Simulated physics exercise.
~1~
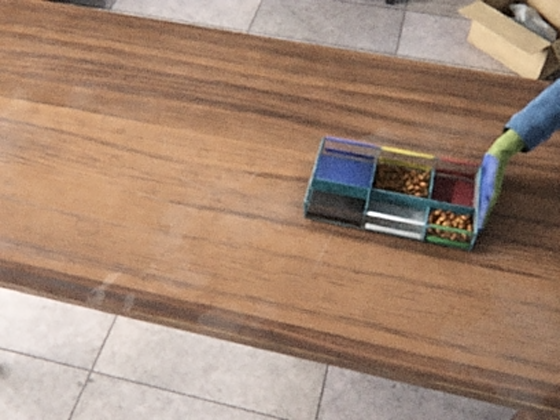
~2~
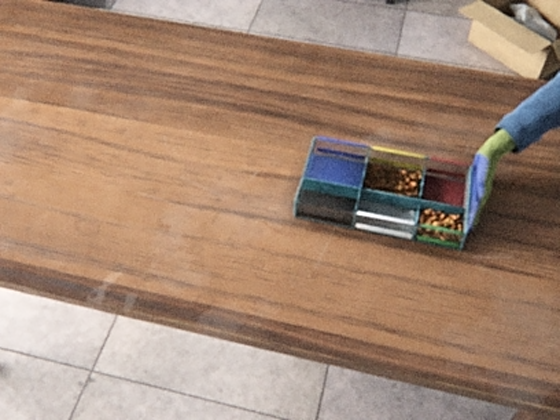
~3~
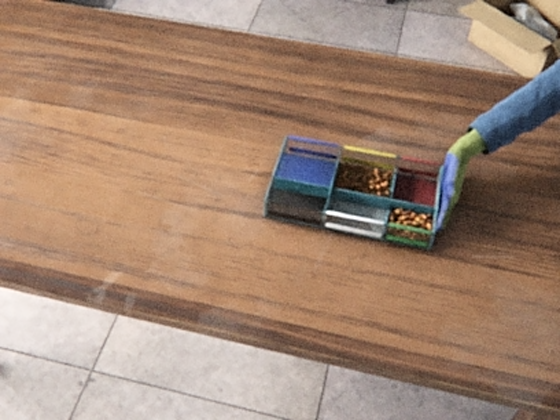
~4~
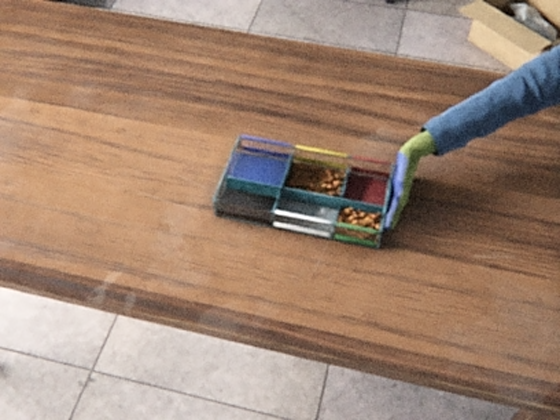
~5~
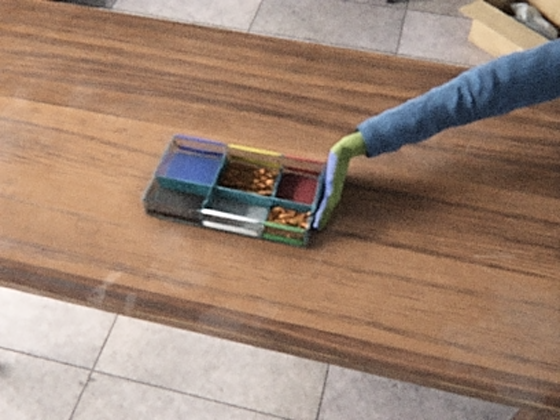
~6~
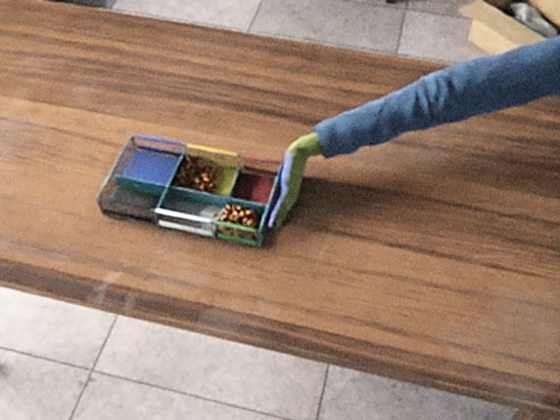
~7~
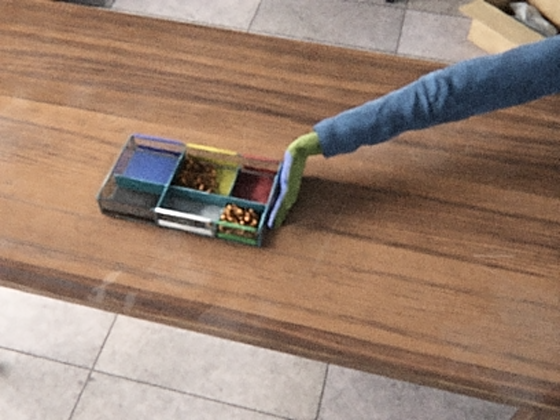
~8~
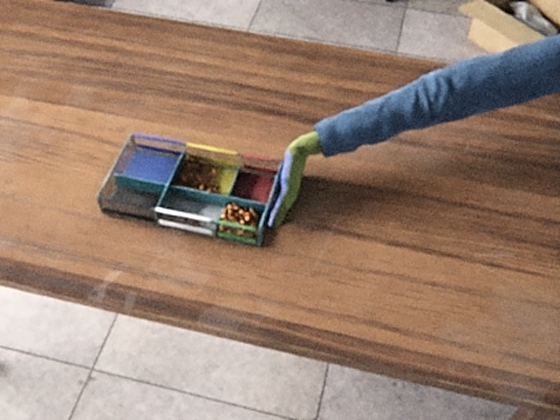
A gloved hand in a blue sleeve pushed a divided tray of cat kibble leftward across a wooden table, then stopped and held still against its side, with the kibble still sitting in the yellow and green compartments where it had started.
